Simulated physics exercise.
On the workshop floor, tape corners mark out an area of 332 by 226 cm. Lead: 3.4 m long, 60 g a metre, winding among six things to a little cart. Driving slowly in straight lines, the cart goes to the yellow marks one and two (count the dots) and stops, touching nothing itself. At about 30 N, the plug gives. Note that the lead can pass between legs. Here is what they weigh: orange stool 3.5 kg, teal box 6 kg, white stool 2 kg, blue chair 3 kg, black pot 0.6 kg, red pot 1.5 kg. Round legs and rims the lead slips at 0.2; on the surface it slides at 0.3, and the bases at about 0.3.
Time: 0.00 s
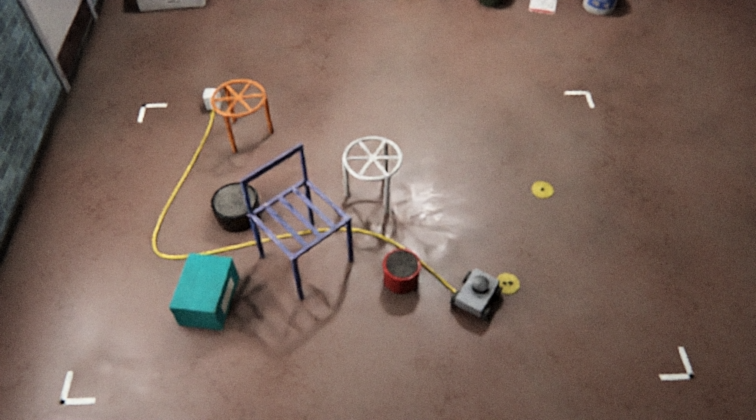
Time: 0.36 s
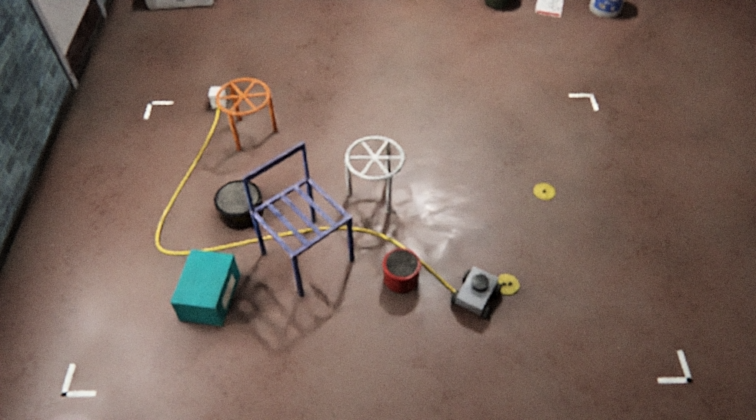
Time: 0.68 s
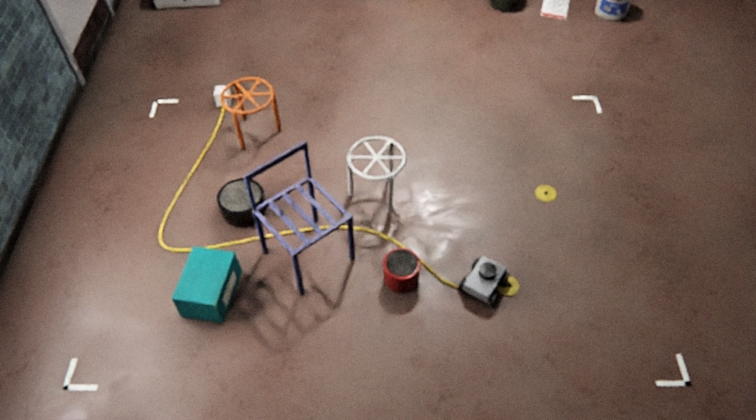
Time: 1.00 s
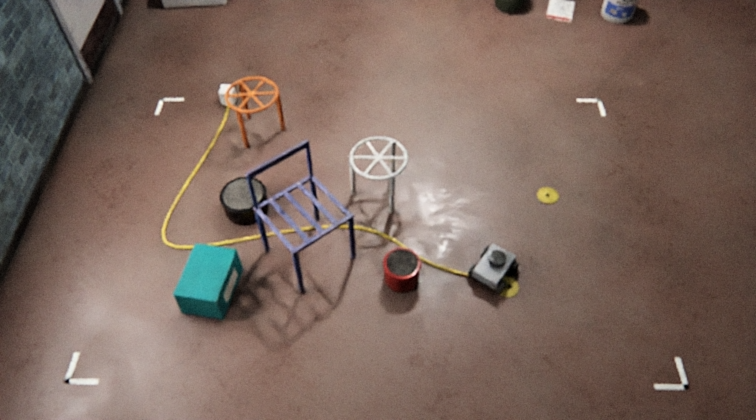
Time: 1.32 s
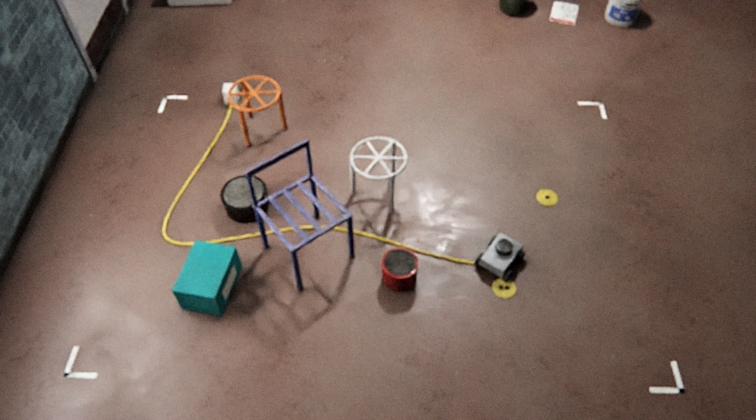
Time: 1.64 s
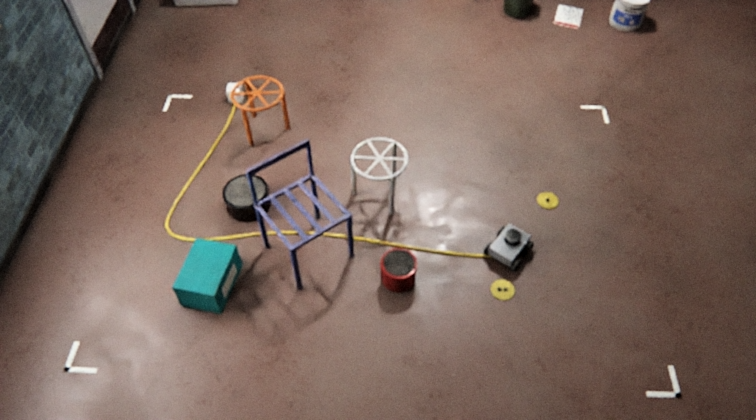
A small grey cart trailing a yellow cord rolls slowly up and right past a red pot, off a yellow floor marker.
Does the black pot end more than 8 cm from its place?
It is left where it was.
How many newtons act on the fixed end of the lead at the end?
It ends up near 0 N.
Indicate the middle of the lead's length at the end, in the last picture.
Roughly at (292, 232).
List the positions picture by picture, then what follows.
In the first frame, marks (542, 190) (507, 284); lead runs through (164, 212) (426, 266); cart (472, 305).
In the second frame, lead runs through (426, 266); cart (472, 303).
In the third frame, lead runs through (427, 266); cart (480, 291).
In the fourth frame, lead runs through (430, 263); cart (489, 278).
In the fifth frame, lead runs through (437, 256); cart (496, 266).
In the sixth frame, lead runs through (179, 198) (445, 253); cart (504, 256).
At 2.7 s, cart at (533, 219), lead slack at the fixed end; nothing else has moved.
At 3.7 s, cart at (540, 216), lead slack at the fixed end; nothing else has moved.
At 4.7 s, cart at (519, 256), lead slack at the fixed end; nothing else has moved.
At 5.7 s, cart at (503, 288), lead slack at the fixed end; nothing else has moved.
At 6.1 s, cart at (503, 288), lead slack at the fixed end; black pot 0 cm off its start at (245, 191).
